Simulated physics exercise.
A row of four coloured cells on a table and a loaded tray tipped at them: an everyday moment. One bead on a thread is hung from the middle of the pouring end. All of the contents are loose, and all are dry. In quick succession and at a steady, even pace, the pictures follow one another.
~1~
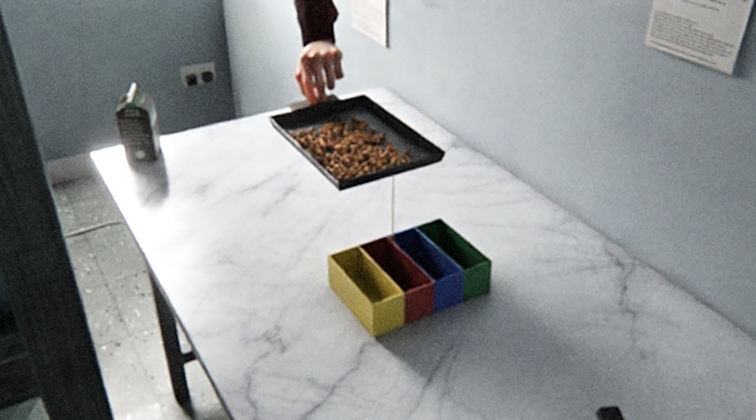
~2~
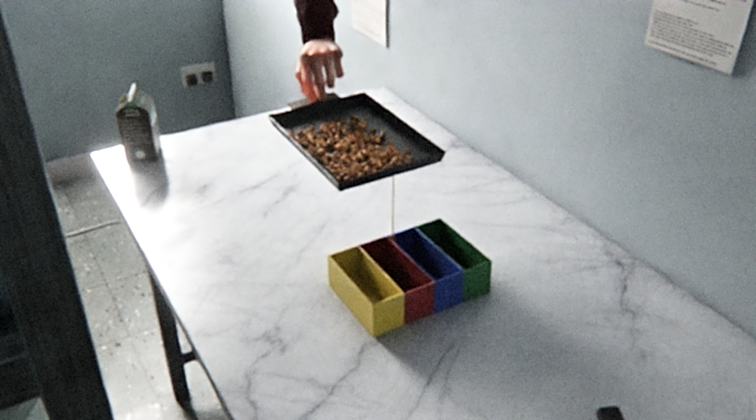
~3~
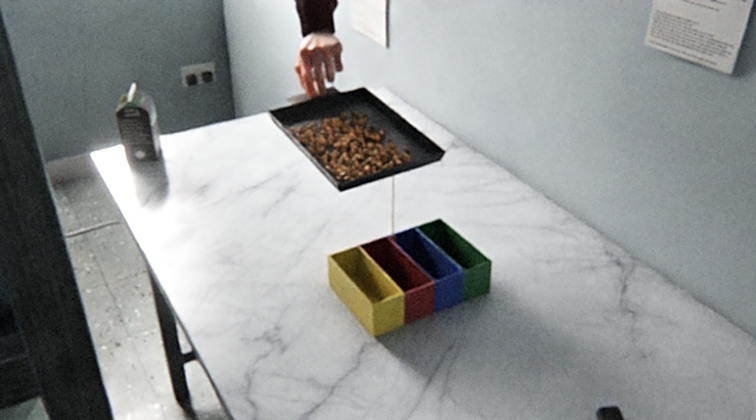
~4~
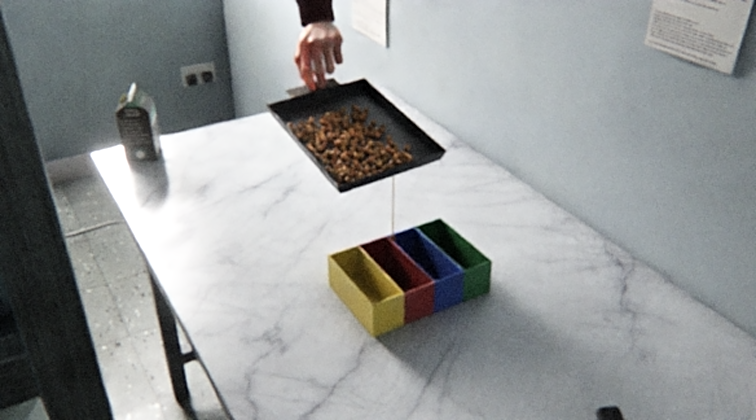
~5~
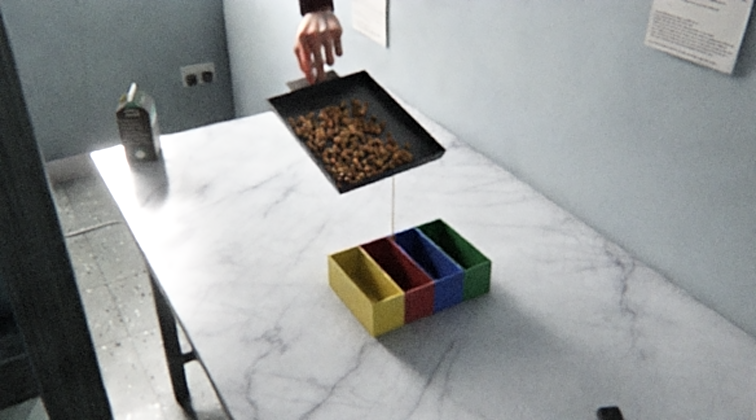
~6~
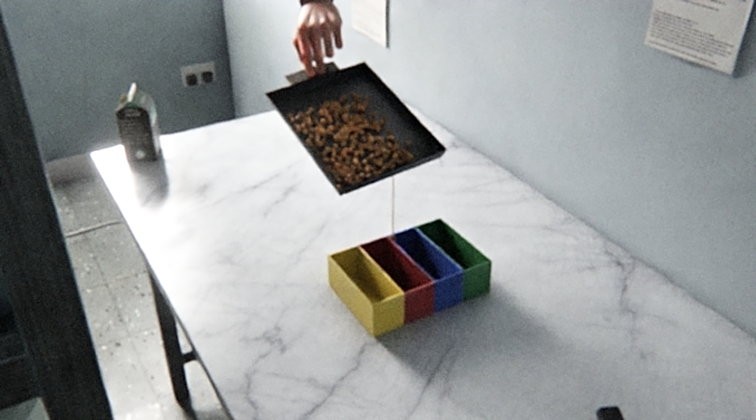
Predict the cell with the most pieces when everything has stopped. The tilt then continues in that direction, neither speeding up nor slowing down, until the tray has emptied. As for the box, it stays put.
I would say the yellow cell.
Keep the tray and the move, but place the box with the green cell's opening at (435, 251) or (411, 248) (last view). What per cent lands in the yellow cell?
It would be near 60 per cent first and near 20 per cent second.
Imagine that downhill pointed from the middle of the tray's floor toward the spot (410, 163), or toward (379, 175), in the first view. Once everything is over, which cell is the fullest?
First: The green cell, second: Yellow.
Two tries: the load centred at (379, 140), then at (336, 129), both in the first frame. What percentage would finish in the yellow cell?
Close to 60 in a hundred, then close to 70 in a hundred.
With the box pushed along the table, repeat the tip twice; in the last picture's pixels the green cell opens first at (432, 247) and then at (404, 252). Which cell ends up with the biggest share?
In order of the tries: That yellow cell and the cell in red.
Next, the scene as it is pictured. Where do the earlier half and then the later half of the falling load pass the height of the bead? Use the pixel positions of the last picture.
First around (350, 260), afterwards around (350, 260).
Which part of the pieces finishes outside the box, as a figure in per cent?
About 30 %.
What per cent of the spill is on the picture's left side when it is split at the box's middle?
Near 100 per cent.
Soon after the last picture, tray tipped steeply; all on the tray.
A little later, tray tipped right over; a small part on the tray; about a third in the yellow cell; a small part in the red cell; about a third falling or outside the box.
Later still, tray tipped past a quarter turn; about two thirds in the yellow cell; a small part in the red cell; about a quarter falling or outside the box.
At rest, tray tipped past a quarter turn; about two thirds in the yellow cell; a small part in the red cell; none in the blue cell; none in the green cell; about a quarter outside the box.
